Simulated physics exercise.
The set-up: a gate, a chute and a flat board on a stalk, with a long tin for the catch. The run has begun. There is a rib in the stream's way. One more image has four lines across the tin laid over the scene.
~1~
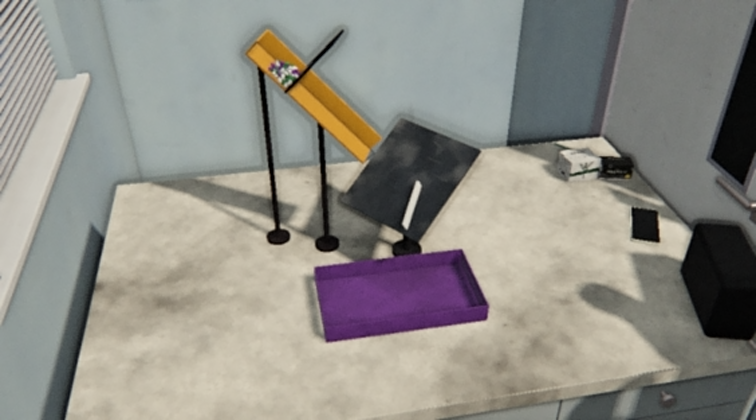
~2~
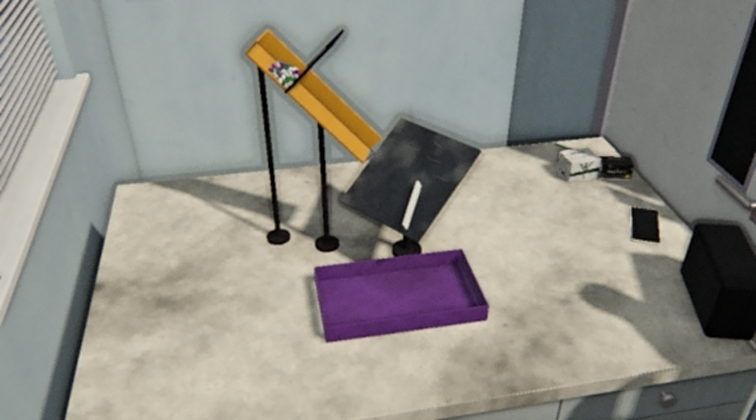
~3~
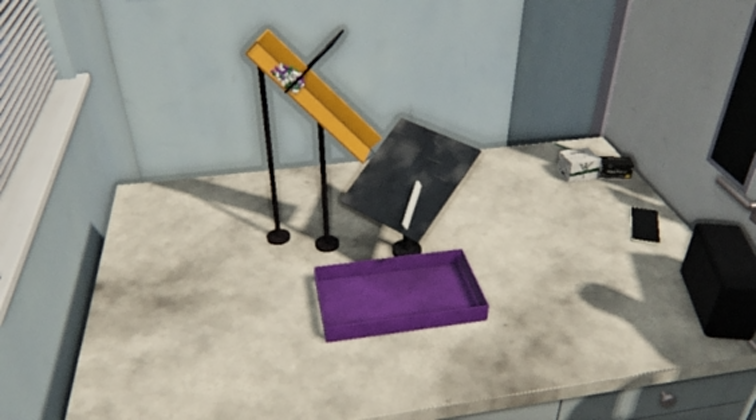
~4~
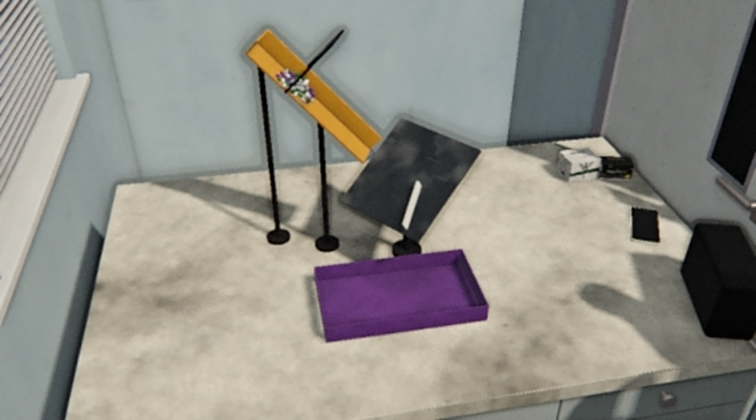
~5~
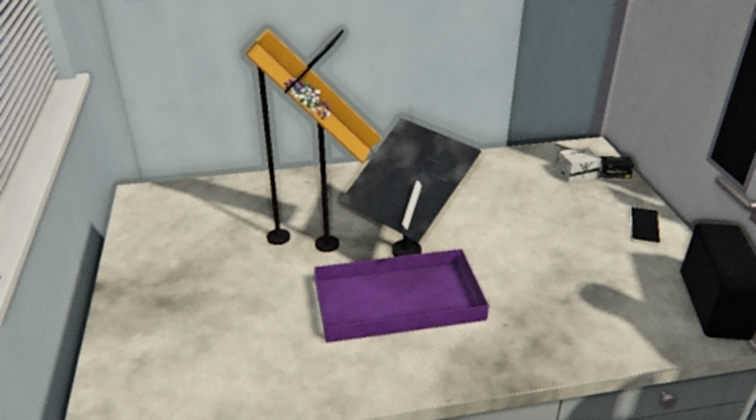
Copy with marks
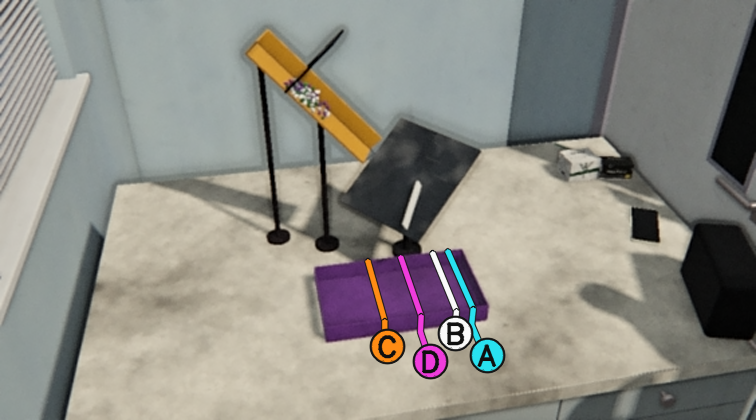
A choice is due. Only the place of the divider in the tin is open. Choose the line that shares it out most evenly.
Go for C.
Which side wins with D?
The left side.
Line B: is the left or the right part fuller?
More lands on the left.
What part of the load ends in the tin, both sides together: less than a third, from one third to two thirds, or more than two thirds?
About that: More than two thirds.
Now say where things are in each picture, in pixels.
The first frame shows load behind the gate (286, 71), jelly beans; lip of the chute (367, 156), sloping fairly steeply.
The second frame shows middle of the board (409, 176), tilted fairly steeply; middle of its low edge (377, 221); of its high edge (440, 133).
The third frame shows front corners of the tin (325, 328) and (489, 306), empty; front of the load (302, 85).
The fourth frame shows middle of the load (298, 83); its front (312, 100), roughly a quarter of the way to the lip; rib from (418, 181) to (403, 225).
The fifth frame shows middle of the load (308, 94); its front (328, 114), roughly half of the way to the lip.
On the marked copy, line A crosses the front rim at (472, 308); line B crosses the front rim at (456, 310); line C crosses the front rim at (384, 320); line D crosses the front rim at (420, 315).
With A, of what is caught, every piece on the left of the divider, not one piece on the right.
With B, of what is caught, every piece on the left of the divider, not one piece on the right.
With C, of what is caught, roughly half on the left of the divider, roughly half on the right.
With D, of what is caught, every piece on the left of the divider, not one piece on the right.
